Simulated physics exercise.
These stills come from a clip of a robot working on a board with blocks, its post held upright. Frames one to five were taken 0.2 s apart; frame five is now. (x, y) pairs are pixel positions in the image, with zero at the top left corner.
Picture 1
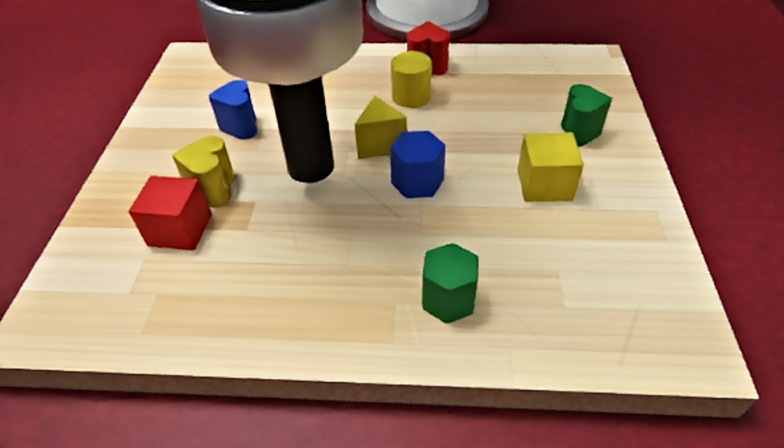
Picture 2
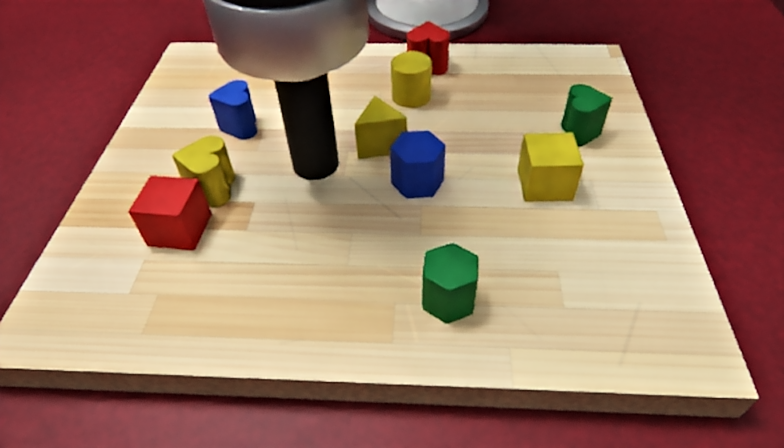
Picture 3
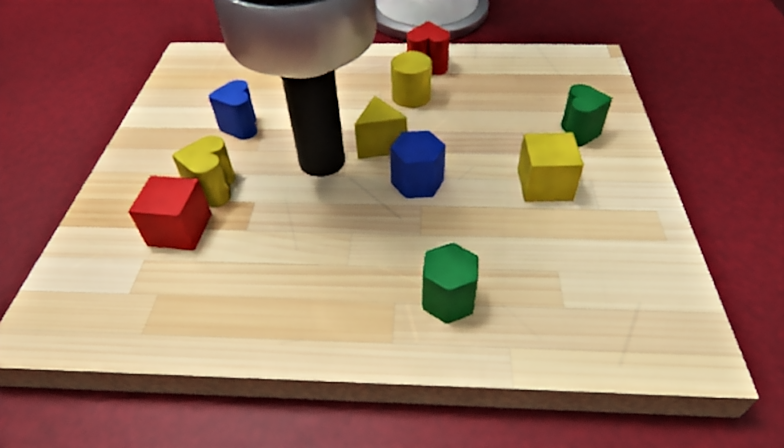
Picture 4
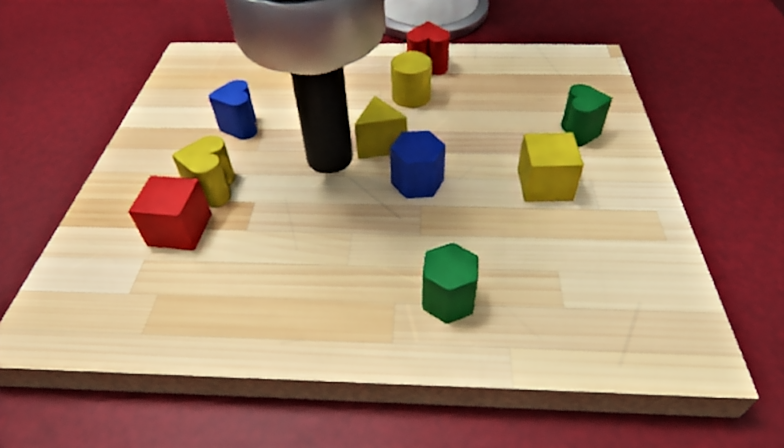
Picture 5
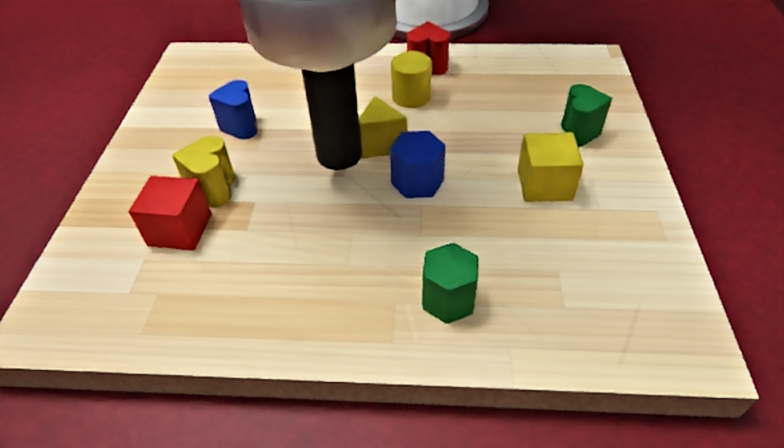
On a wooden board of coloured blocks, a black post under a silver robot arm sliding slightly right, the blocks staying still.
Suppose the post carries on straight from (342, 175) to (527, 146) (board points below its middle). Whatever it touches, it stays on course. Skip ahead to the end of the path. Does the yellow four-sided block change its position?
Answer: No.
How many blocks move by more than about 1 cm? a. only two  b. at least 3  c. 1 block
c (1 block)
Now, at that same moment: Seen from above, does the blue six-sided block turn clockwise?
Yes
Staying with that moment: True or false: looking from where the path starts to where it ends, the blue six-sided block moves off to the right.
It is true.
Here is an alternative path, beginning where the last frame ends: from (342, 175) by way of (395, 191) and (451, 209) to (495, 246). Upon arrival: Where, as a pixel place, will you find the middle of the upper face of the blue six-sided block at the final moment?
Most likely (481, 146).
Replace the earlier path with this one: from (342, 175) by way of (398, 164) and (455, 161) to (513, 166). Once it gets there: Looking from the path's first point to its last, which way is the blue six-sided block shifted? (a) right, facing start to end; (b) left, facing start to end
My pick is a.
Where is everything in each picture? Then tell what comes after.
In the first frame, post's lower end (311, 168); yellow triangle (379, 111); blue six-sided block (418, 146); yellow four-sided block (553, 148).
In the second frame, post (316, 165); blocks still.
In the third frame, post (322, 162); blocks still.
In the fourth frame, post (330, 158); blocks still.
In the fifth frame, post (339, 155); yellow triangle (379, 111); blue six-sided block (418, 146); yellow four-sided block (553, 148).
The first path, step by step. One third of the way, post (405, 146); yellow triangle (382, 109); blue six-sided block (447, 147), turned 25° clockwise.
Two thirds of the way, post (469, 136); yellow triangle (382, 109); blue six-sided block (488, 150), turned 95° clockwise.
At the end, post (531, 126); yellow triangle (382, 109); blue six-sided block (489, 150), turned 100° clockwise; yellow four-sided block still.
